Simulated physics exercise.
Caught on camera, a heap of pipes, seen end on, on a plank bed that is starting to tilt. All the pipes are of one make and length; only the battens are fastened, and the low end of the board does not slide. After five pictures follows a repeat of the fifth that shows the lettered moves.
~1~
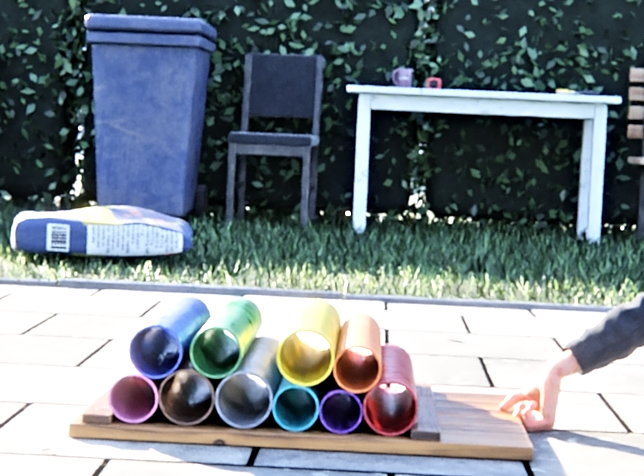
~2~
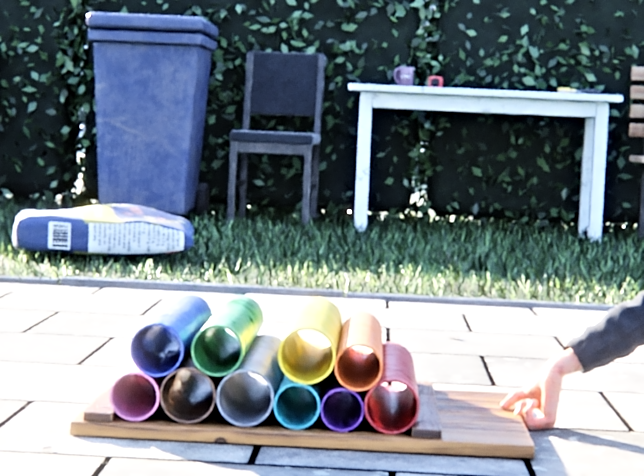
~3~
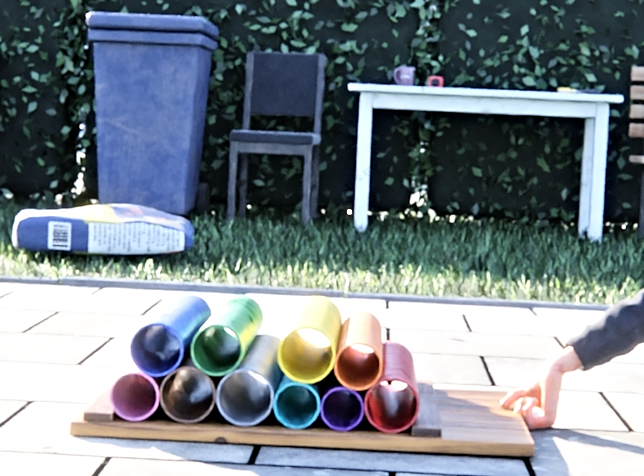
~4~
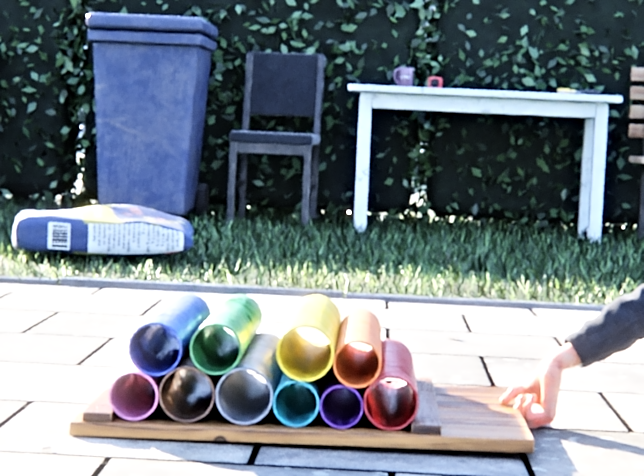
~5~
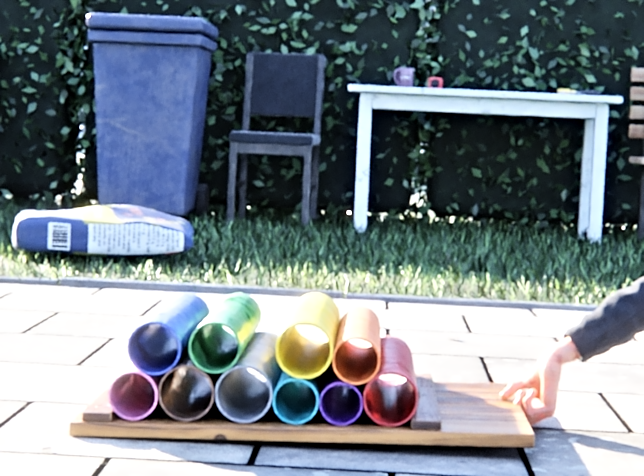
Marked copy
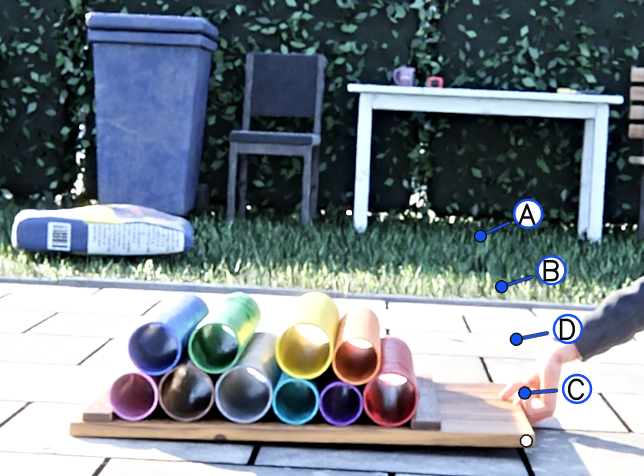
The clip opens on colourful pipes stacked in two rows between battens on a wooden board, with a hand at its right end and a bin, chair and table behind. The hand and forearm then shift very slightly at the board's edge, while the pipes show almost no movement.
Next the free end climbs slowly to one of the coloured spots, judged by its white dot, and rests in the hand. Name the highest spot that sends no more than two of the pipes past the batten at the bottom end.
It can be raised to B.
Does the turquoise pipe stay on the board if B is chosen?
The turquoise pipe: Yes.
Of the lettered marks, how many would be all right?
Three of them.
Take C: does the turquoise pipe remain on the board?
Yes, with C.
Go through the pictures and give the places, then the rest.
The first picture shows red pipe (391, 408); orange pipe (357, 369); blue pipe (156, 351).
The second picture shows blue pipe (157, 350); green pipe (217, 350).
The third picture shows board (308, 407); purple pipe (342, 409); red pipe (392, 405); turquoise pipe (297, 406).
The fourth picture shows board (308, 405); pink pipe (134, 396); brown pipe (187, 394).
The fifth picture shows board (308, 403); pink pipe (133, 395); brown pipe (186, 393).
On the copy, A at (481, 236); B at (502, 287); C at (525, 393); D at (516, 340); the white dot at (526, 441).
On B. First, board at 15°.
Then, board at 21°.
Finally, board at 21°, none over the low batten.
By contrast, A ten over the low batten; C none over the low batten; D none over the low batten.
